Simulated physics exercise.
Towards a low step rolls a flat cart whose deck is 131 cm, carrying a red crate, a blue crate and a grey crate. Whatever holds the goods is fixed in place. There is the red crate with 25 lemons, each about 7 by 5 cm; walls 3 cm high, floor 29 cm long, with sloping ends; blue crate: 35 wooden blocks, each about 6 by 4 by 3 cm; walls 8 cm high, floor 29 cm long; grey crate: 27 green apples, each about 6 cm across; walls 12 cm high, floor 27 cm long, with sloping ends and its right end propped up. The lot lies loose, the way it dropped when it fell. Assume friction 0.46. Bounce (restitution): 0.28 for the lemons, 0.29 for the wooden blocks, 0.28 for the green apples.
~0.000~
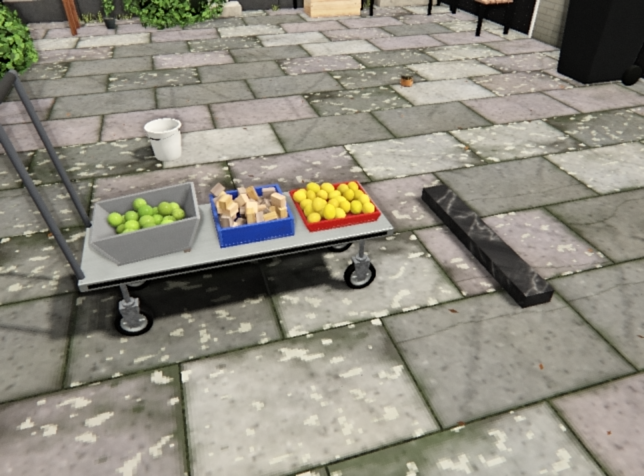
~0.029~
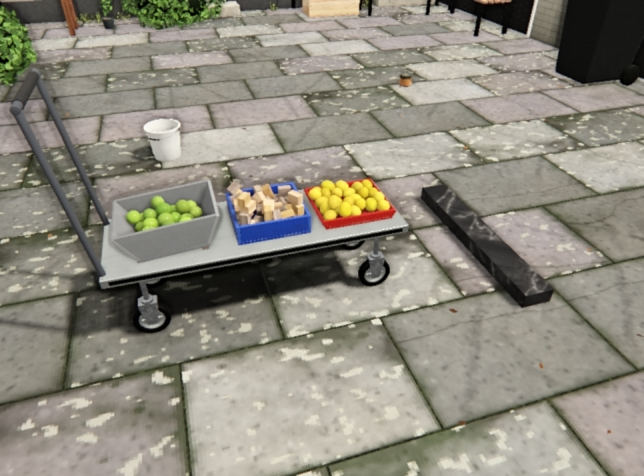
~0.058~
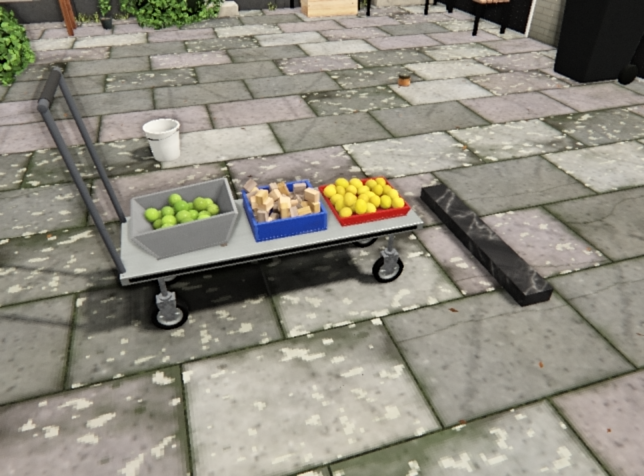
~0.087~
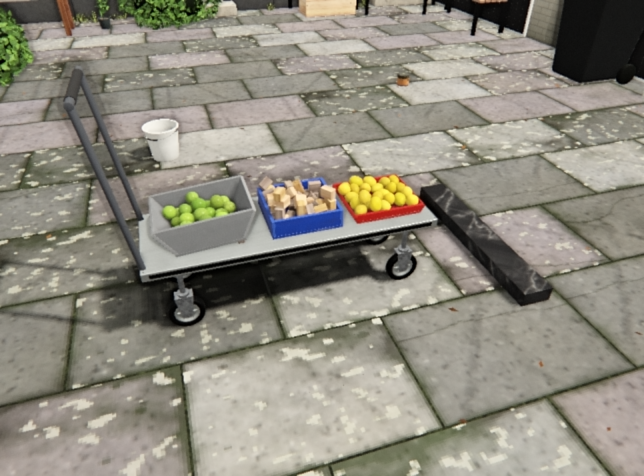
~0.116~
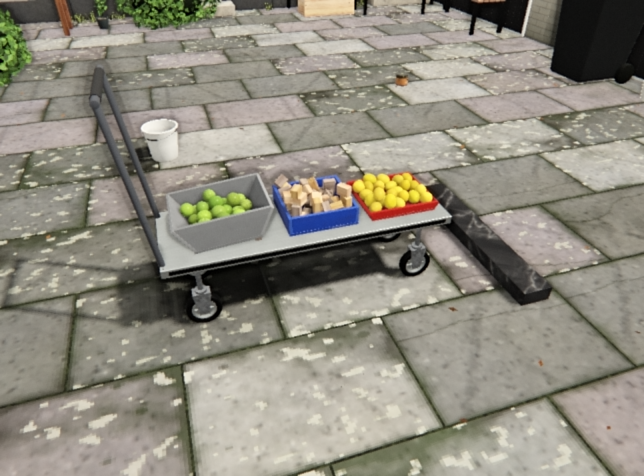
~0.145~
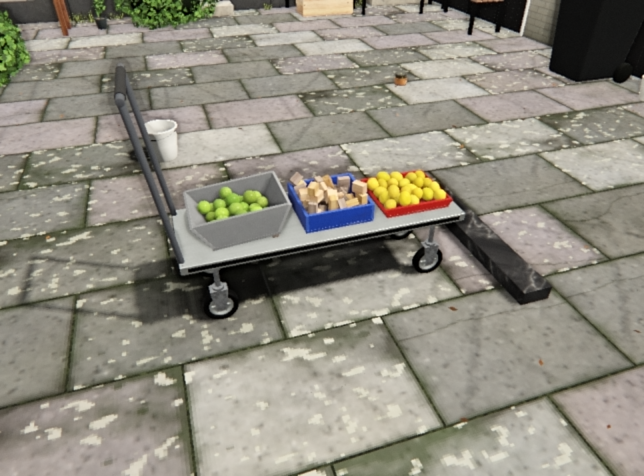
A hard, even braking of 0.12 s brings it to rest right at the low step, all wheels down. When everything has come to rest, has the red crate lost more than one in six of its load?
Yes, it has lost more than that.
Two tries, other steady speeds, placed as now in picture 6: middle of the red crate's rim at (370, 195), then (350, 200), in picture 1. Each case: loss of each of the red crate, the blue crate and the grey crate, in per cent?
Losses in order of the tries would be red crate 0 and 40 %, blue crate 10 and 10 %, grey crate 0 and 0 %.
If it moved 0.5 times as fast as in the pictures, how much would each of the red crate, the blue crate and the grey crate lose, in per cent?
Red crate 0, blue crate 10, grey crate 0 per cent.
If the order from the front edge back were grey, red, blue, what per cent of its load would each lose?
With that order the red crate sheds 40 per cent of its load, the blue crate 20 per cent, and the grey crate 0 per cent.
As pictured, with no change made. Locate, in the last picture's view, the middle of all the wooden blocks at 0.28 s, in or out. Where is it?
Pixel (382, 188), give or take.
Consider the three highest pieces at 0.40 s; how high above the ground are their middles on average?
Roughly 56 centimetres.
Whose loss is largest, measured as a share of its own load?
It is the red crate.
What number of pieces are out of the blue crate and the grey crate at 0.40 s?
Estimate at that time - blue crate 4, grey crate 0, give or take.
After 0.18 s, the brake bites.
After 0.28 s, red crate 24 in, 1 out, blue crate 34 in, 1 out and grey crate 27 in, 0 out.
After 0.40 s, red crate 17 in, 8 out, blue crate 31 in, 4 out and grey crate 27 in, 0 out.
After 0.63 s, red crate 15 in, 10 out, blue crate 28 in, 7 out and grey crate 27 in, 0 out.
When it is over (at 1.13 s), red crate 15 in, 10 out, blue crate 28 in, 7 out and grey crate 27 in, 0 out. Asked share, 10 of 25, 40 per cent.
